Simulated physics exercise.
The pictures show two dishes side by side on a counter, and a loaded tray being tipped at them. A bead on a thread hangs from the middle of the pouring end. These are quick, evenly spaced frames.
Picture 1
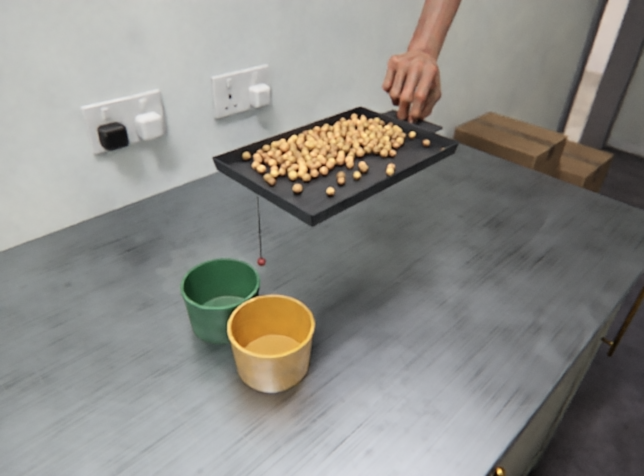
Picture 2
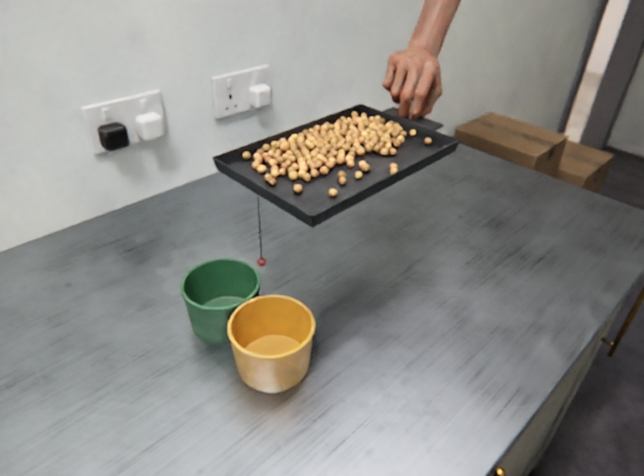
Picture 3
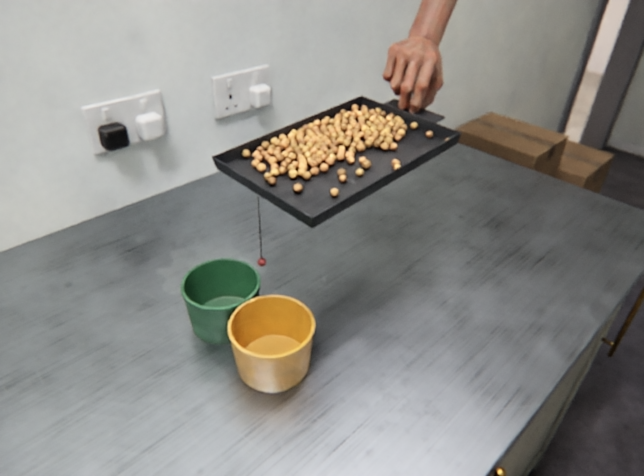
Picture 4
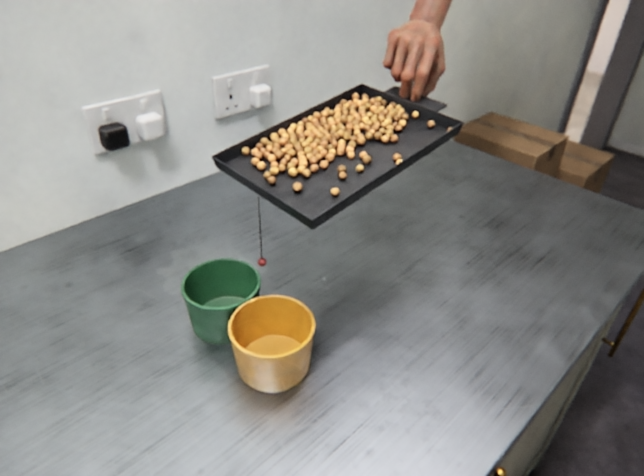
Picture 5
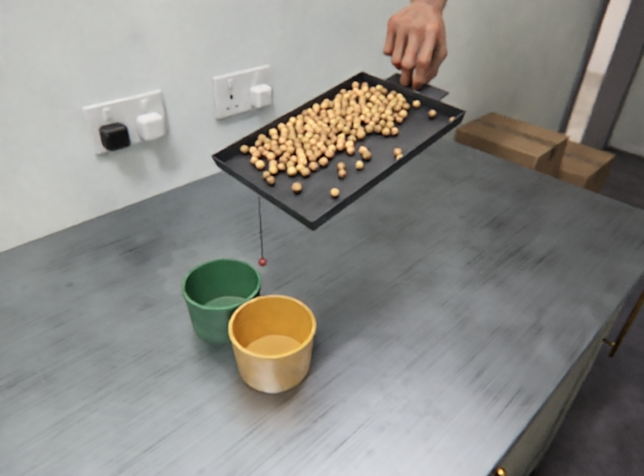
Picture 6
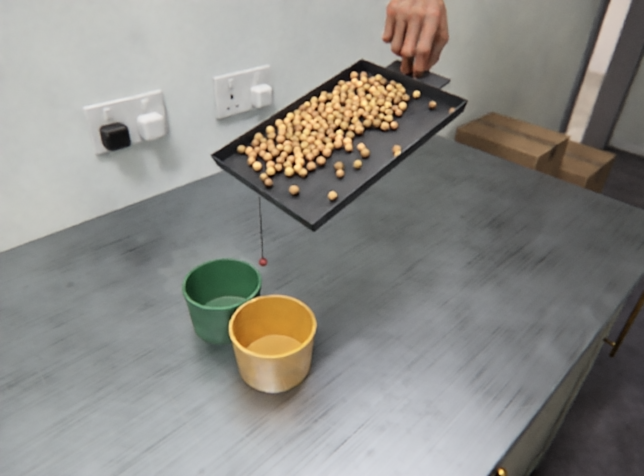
On a grey counter against a pale wall with sockets, seen from above at an angle by a still camera, cardboard boxes sit beyond the far end. A green dish stands behind and left of a yellow-orange one, below a black tray of round wooden beads and a hanging red bead. A hand steadily raises the tray's handle end, tilting it, and the beads begin shifting slightly toward the lower end.
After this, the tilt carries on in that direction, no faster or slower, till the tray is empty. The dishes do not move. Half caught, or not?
They take more than half between them.
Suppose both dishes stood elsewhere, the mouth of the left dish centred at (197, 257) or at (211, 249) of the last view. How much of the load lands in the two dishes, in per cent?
About 40 and 20 per cent.
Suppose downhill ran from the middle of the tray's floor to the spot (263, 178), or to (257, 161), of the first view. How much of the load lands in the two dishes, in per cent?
Roughly 50 per cent, and 10 per cent.
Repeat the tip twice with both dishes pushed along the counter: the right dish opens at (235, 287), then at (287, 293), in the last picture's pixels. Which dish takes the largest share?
First the right one, then the dish on the right.
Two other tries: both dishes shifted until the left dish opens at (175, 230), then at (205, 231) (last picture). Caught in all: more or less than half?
In turn: Not half; less than half.
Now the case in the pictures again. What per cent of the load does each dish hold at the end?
About: Left dish 20, right dish 70 per cent.
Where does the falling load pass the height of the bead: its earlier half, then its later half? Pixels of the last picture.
Early half (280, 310), late half (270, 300).
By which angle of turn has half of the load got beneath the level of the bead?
Near 90 degrees.
Shortly afterwards, tray tipped steeply; the bulk on the tray; a little in the right dish; only a few in the left dish; a little in the air.
Next, tray tipped past a quarter turn; a little on the tray; near two thirds in the right dish; near a quarter in the left dish; a little outside both; a little in the air.
Some moments later, tray tipped past a quarter turn; near two thirds in the right dish; near a quarter in the left dish; a little outside both.
In the end, tray tipped past a quarter turn; near two thirds in the right dish; near a quarter in the left dish; a little outside both.
